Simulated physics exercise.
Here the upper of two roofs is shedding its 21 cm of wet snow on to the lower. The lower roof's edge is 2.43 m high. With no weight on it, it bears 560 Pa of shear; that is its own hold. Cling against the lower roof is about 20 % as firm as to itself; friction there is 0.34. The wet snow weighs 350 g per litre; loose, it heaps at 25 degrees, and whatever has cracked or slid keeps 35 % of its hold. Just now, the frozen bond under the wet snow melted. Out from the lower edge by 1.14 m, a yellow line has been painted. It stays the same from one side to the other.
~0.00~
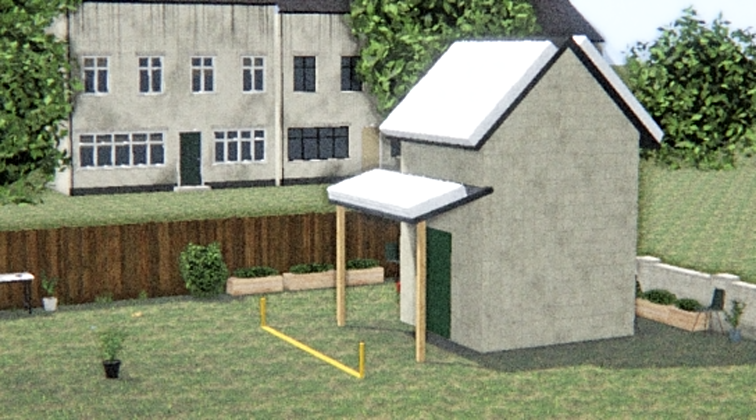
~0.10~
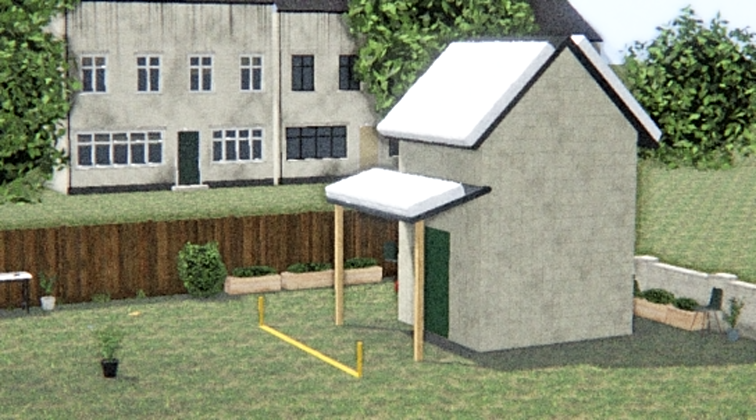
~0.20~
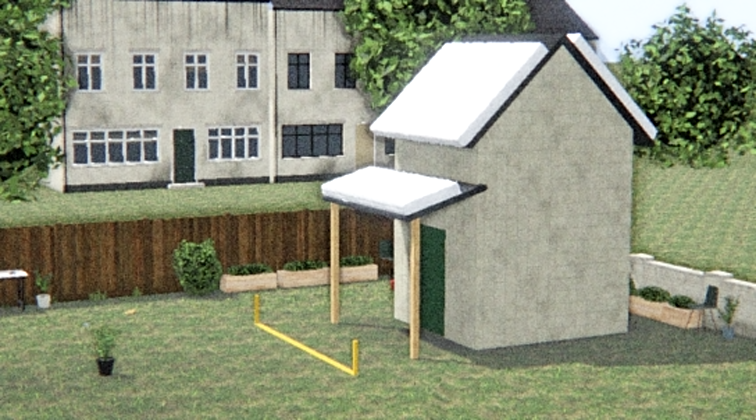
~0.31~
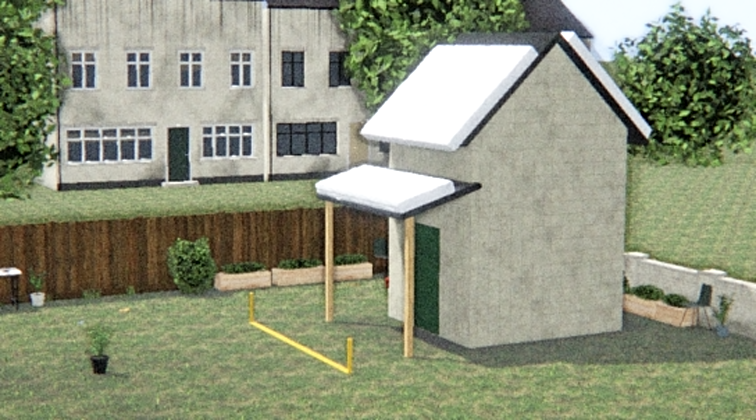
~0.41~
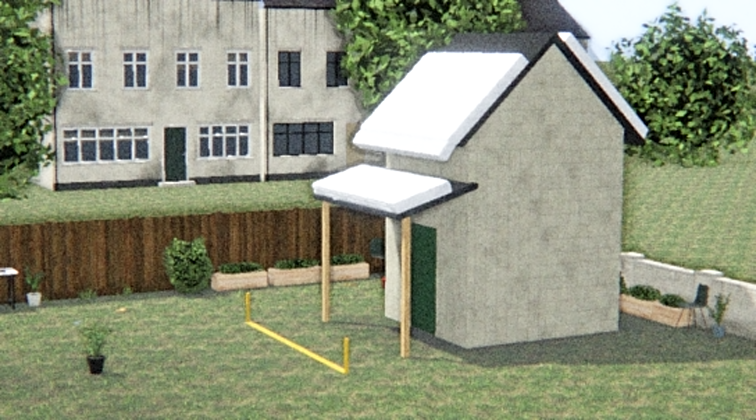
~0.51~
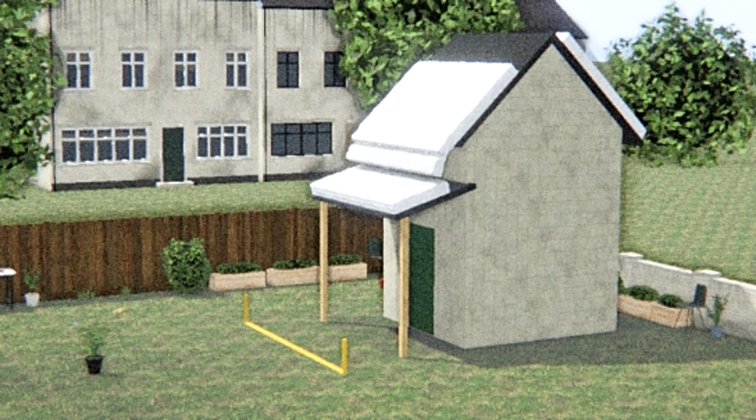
White snow sliding down the upper roof of a small grey building, cracking over the eave above a snow-covered porch roof.
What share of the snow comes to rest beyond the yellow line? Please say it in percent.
Roughly 66 per cent of it.
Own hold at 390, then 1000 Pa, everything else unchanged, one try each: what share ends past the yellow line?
You'd see 65 percent the first time and 50 percent the second.
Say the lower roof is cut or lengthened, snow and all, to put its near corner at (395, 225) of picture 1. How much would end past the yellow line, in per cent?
65 %.
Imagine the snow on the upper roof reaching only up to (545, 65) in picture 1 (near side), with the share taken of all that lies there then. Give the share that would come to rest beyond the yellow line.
I'd put it at around 55 percent.
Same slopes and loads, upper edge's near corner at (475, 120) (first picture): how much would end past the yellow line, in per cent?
It would then be around 65 percent.
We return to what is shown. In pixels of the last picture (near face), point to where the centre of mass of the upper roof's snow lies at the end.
Somewhere about (289, 359), I'd say.
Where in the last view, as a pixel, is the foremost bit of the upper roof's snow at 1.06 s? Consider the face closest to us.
Position: About (369, 214).
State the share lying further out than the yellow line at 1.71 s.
I'd say near 50 in a hundred.
By 1.06 s, none is below the lower edge and 0 % is past the line.
By 1.71 s, 73 % is below the lower edge and 52 % is past the line.
By 2.35 s, 87 % is below the lower edge and 65 % is past the line.
By 3.00 s, 87 % is below the lower edge and 66 % is past the line.
By 3.10 s, at the end, 87 % is below the lower edge and 66 % is past the line.
